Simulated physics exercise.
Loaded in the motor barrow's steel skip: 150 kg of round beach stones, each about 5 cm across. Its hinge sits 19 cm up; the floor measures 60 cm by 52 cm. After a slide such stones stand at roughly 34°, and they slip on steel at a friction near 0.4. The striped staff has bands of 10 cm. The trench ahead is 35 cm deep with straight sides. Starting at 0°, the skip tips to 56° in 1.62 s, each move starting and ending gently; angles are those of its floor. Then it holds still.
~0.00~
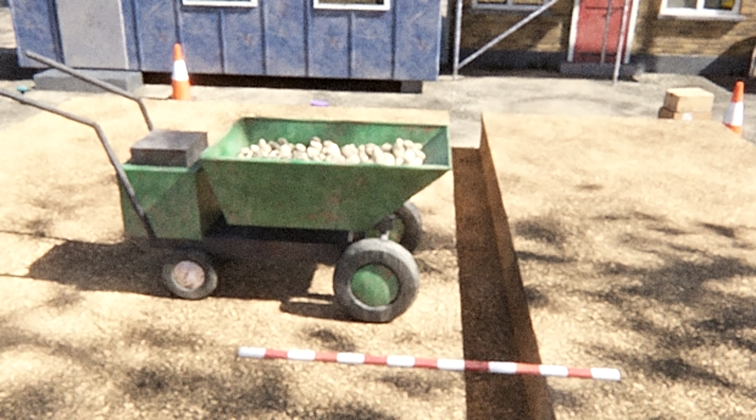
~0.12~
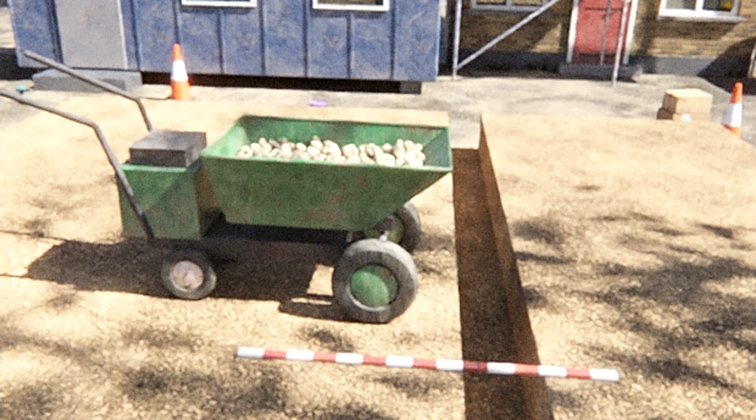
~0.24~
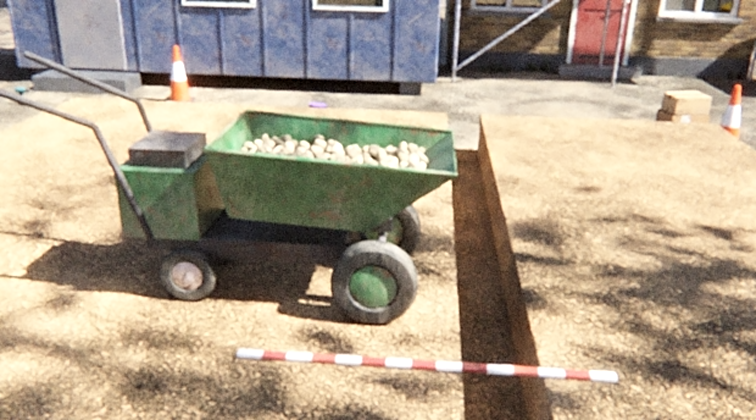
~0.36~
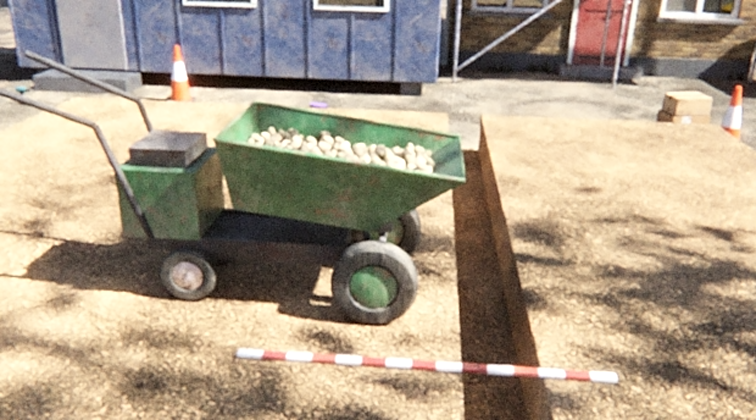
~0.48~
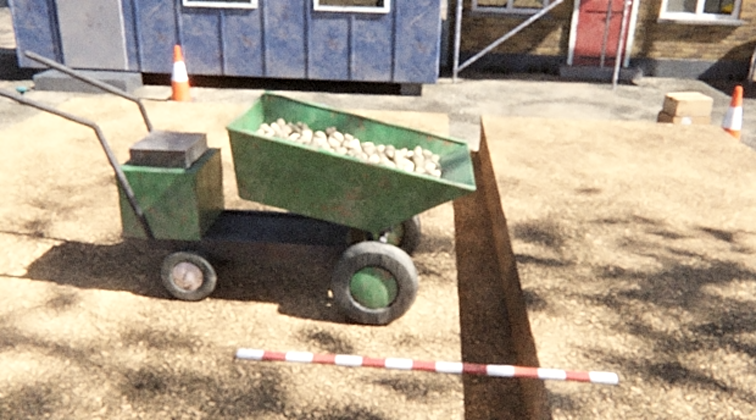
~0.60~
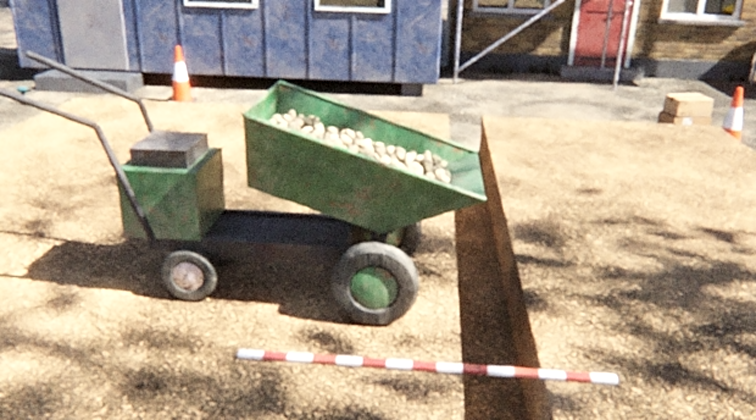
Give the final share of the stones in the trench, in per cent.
Close to 34 in a hundred.
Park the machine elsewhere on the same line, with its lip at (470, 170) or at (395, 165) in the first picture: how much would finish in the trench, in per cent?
Near 20 per cent from the first place, 90 from the second.
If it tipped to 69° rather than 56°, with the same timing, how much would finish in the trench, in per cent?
Then about 30 per cent.
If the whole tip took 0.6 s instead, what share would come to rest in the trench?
In that case some 25 per cent.
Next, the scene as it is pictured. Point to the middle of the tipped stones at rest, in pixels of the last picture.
Near (559, 297).
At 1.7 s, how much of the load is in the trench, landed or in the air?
Some 5 per cent.
After 1.2 s the floor is at 47°; 100 % in the skip; the foremost stones are at (500, 233).
After 1.7 s the floor is at 56°; 70 % in the skip, 3 % in the trench, 27 % past the trench; the foremost stones are at (597, 302).
After 2.1 s the floor is at 56°; 34 % in the skip, 5 % in the trench, 61 % past the trench; the foremost stones are at (679, 301).
After 4.0 s the floor is at 56°; 0 % in the skip, 34 % in the trench, 66 % past the trench; the foremost stones are past the picture's edge.
